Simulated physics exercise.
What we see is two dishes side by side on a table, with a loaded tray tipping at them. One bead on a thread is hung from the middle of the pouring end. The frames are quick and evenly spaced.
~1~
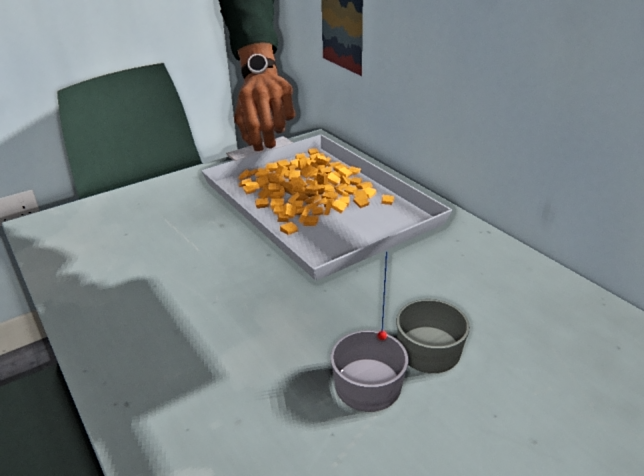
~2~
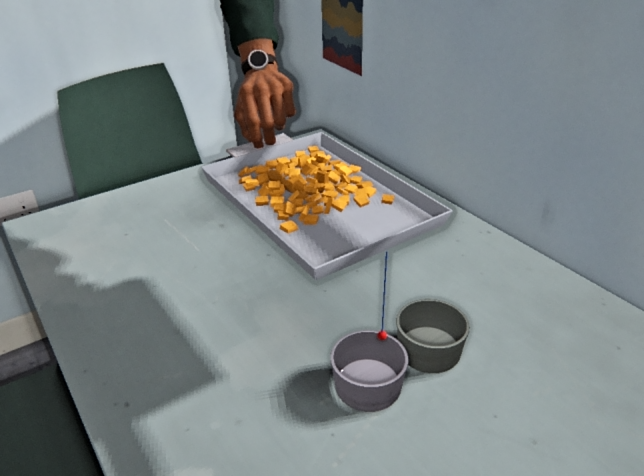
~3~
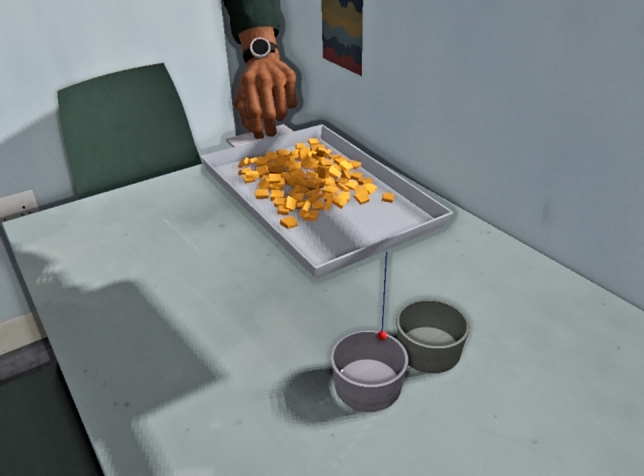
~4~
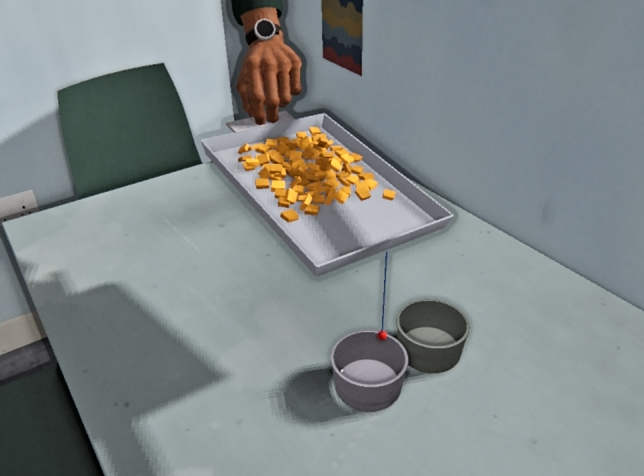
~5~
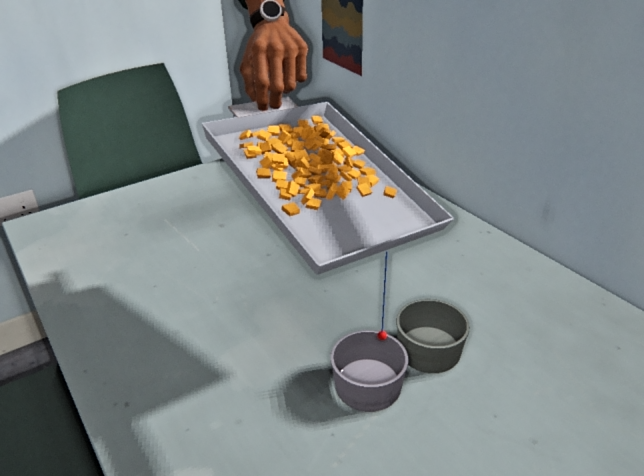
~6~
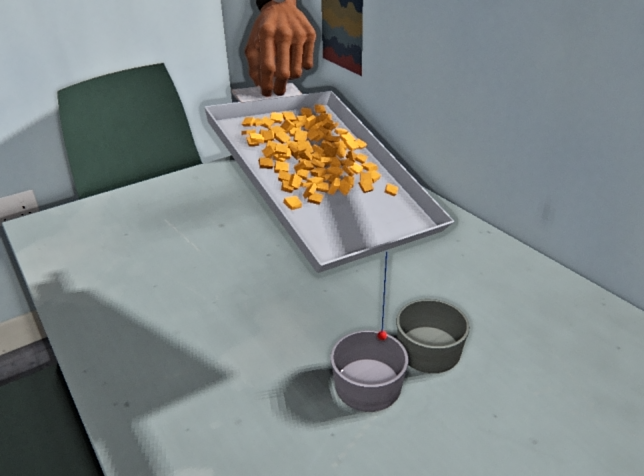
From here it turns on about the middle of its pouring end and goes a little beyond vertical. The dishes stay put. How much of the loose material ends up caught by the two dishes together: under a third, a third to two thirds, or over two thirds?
A third to two thirds.
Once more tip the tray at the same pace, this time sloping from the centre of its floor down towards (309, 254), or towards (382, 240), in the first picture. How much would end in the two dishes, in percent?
About 20 and 30 percent.
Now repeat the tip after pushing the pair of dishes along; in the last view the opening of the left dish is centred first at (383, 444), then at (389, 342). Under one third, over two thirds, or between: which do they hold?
At the first spot I'd expect under a third, and at the second spot the middle third.
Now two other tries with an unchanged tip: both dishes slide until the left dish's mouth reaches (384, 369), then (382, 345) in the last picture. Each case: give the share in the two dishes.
Trial 1 about 70 %, trial 2 about 50 %.
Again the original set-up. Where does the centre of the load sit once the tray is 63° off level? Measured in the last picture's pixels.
Close to (418, 220).
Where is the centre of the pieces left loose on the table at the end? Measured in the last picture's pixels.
Look around (466, 400) in the last picture.
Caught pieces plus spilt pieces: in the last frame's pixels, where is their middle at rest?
(439, 358).
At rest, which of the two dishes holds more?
It's the dish to the right that ends up fuller.
Just after the last frame, tray tipped steeply; almost all on the tray; about a tenth in the air.
A moment on, tray tipped past a quarter turn; roughly a third on the tray; just a few in the left dish; roughly a third in the right dish; roughly a third outside both; just a few in the air.
Further on, tray tipped past a quarter turn; just a few in the left dish; roughly half in the right dish; roughly half outside both.
When it is over, tray tipped past a quarter turn; just a few in the left dish; roughly half in the right dish; roughly half outside both.
